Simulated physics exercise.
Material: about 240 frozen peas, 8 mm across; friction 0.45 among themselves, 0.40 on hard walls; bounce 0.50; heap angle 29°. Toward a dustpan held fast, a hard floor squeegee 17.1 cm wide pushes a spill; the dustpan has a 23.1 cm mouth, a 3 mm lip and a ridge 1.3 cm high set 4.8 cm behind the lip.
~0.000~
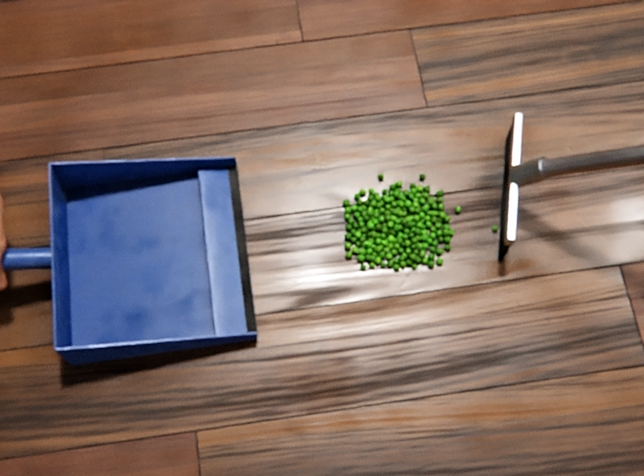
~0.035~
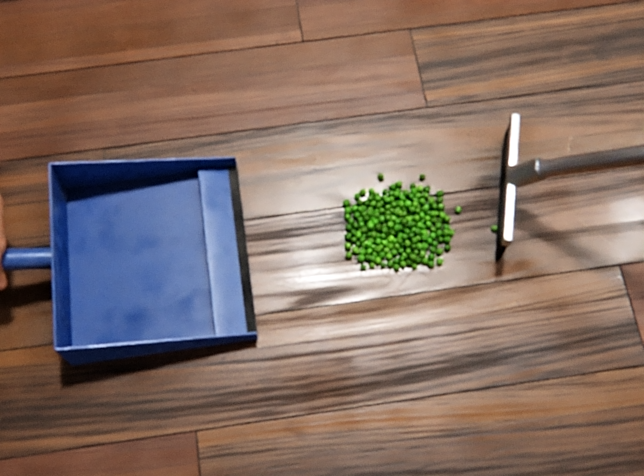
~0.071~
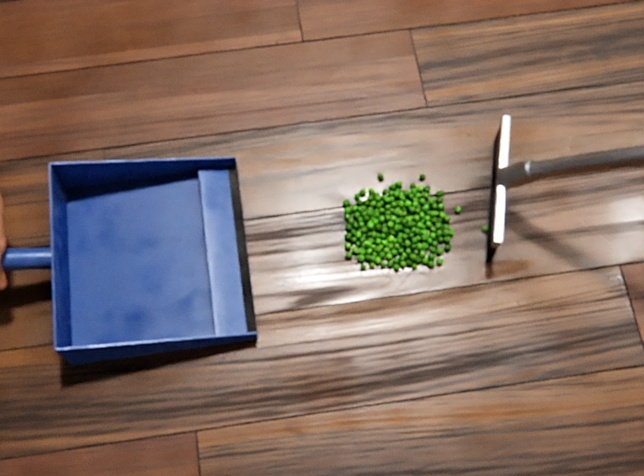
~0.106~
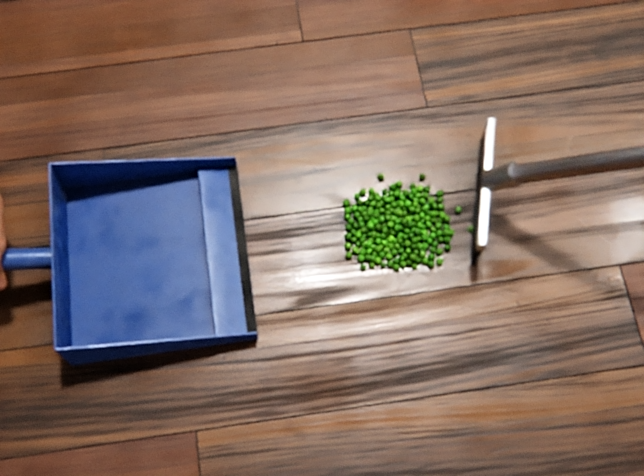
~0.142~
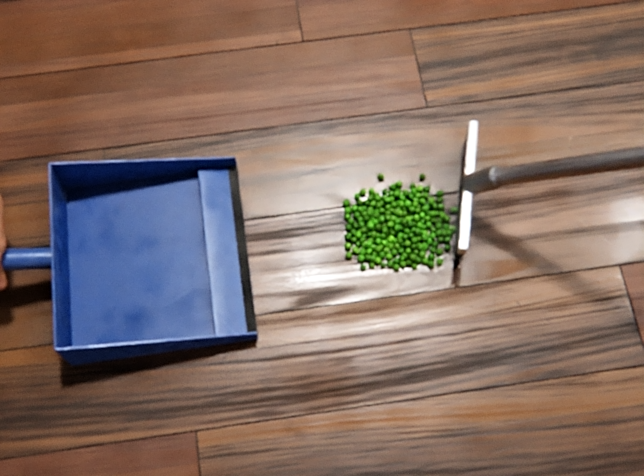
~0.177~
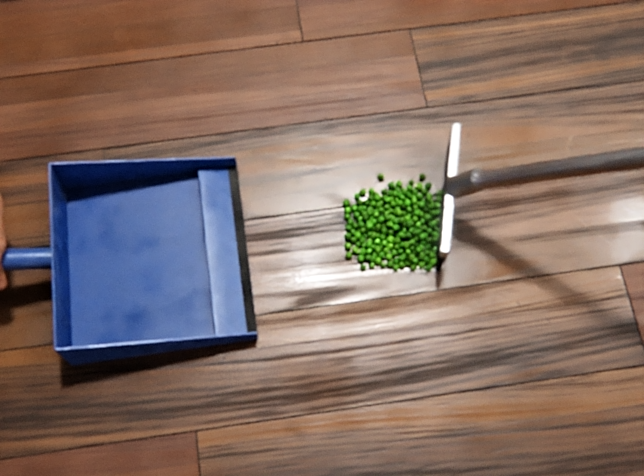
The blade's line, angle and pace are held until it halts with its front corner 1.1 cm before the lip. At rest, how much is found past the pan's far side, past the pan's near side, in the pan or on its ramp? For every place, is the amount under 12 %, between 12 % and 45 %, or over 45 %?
One by one: Far side: A sizeable portion; near side: A tiny portion; pan: A sizeable portion.
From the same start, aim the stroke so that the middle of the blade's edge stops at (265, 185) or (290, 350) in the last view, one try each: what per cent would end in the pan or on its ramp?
About 20 and 0 per cent.
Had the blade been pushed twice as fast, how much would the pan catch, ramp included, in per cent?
It would come to roughly 40 percent.
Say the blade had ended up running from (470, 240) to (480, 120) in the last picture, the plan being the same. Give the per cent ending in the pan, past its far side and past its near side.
Pan: 20, far side: 15, near side: 0.
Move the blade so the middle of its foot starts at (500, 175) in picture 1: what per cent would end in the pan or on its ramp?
Close to 20 in a hundred.
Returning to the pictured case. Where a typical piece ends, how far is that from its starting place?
It works out to roughly 20 cm.
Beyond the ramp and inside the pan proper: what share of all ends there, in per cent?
Around 5 in a hundred.
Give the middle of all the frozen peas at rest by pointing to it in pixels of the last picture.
My guess is close to (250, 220).
After 0.36 s, middle of the blade 14 cm from the lip; 0 % over the lip, far side 5 %, near side 0 %.
Then, at 0.48 s, middle of the blade 6 cm from the lip; 0 % over the lip, far side 10 %, near side 5 %.
Then, at 0.72 s, middle of the blade 4 cm from the lip; 20 % over the lip, far side 15 %, near side 5 %.
In the end, at 1.3 s, far side 15 %, near side 5 %, pan 20 %, in front of the lip or behind the blade 60 %.
